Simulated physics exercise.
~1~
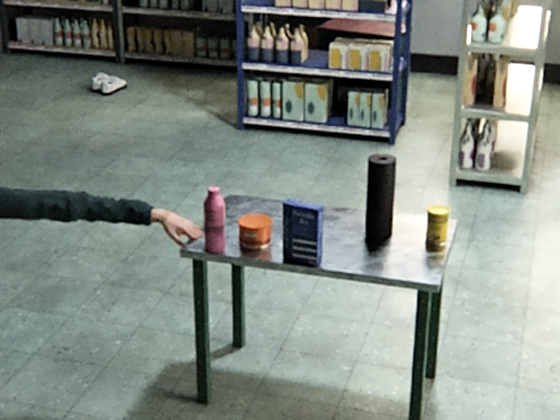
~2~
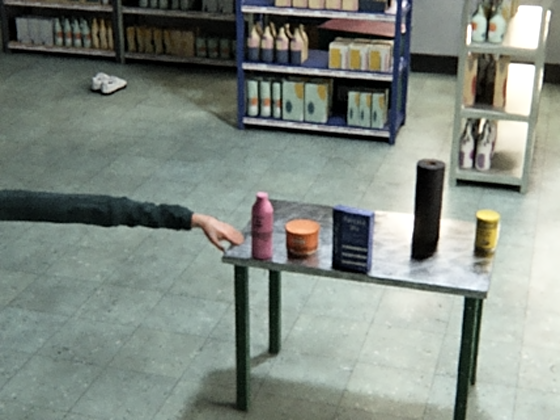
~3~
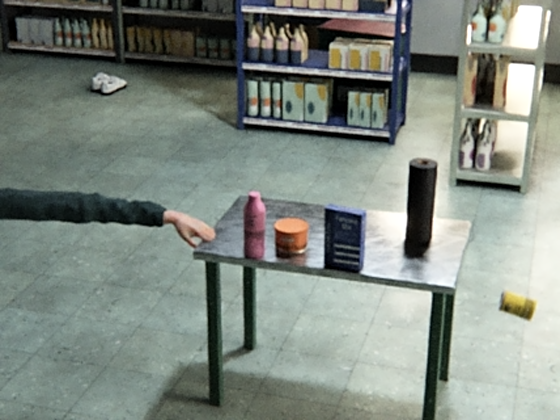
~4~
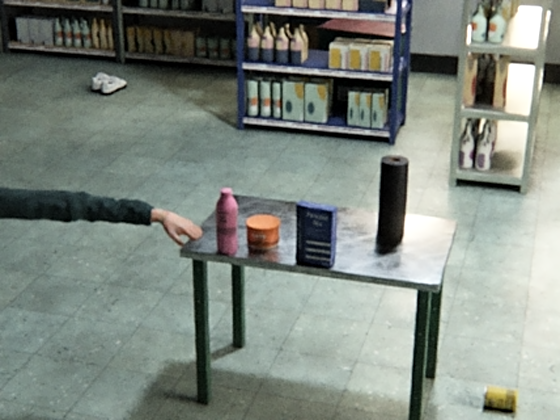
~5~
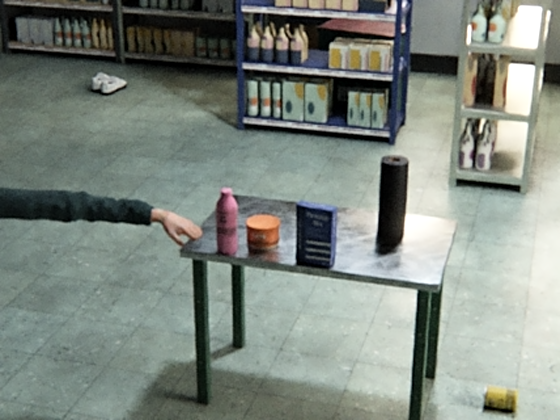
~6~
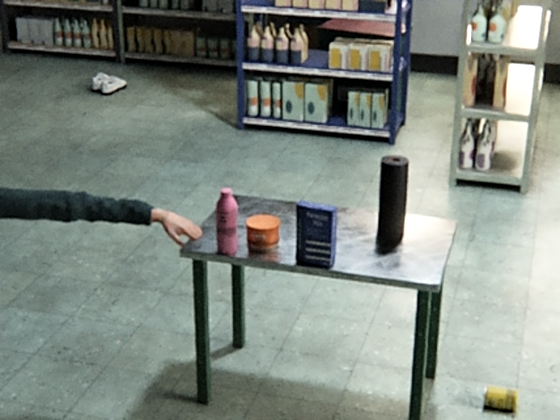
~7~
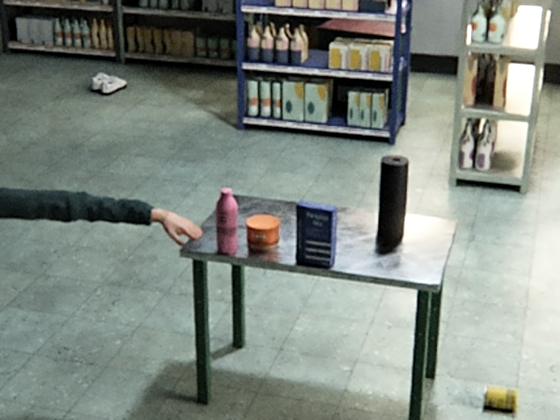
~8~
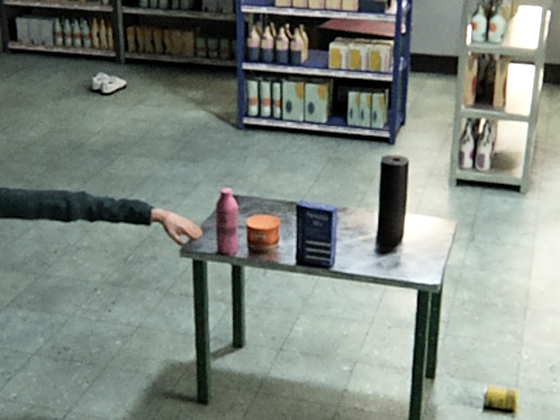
A hand jerks the table right and back, and a yellow tin falls onto the floor.
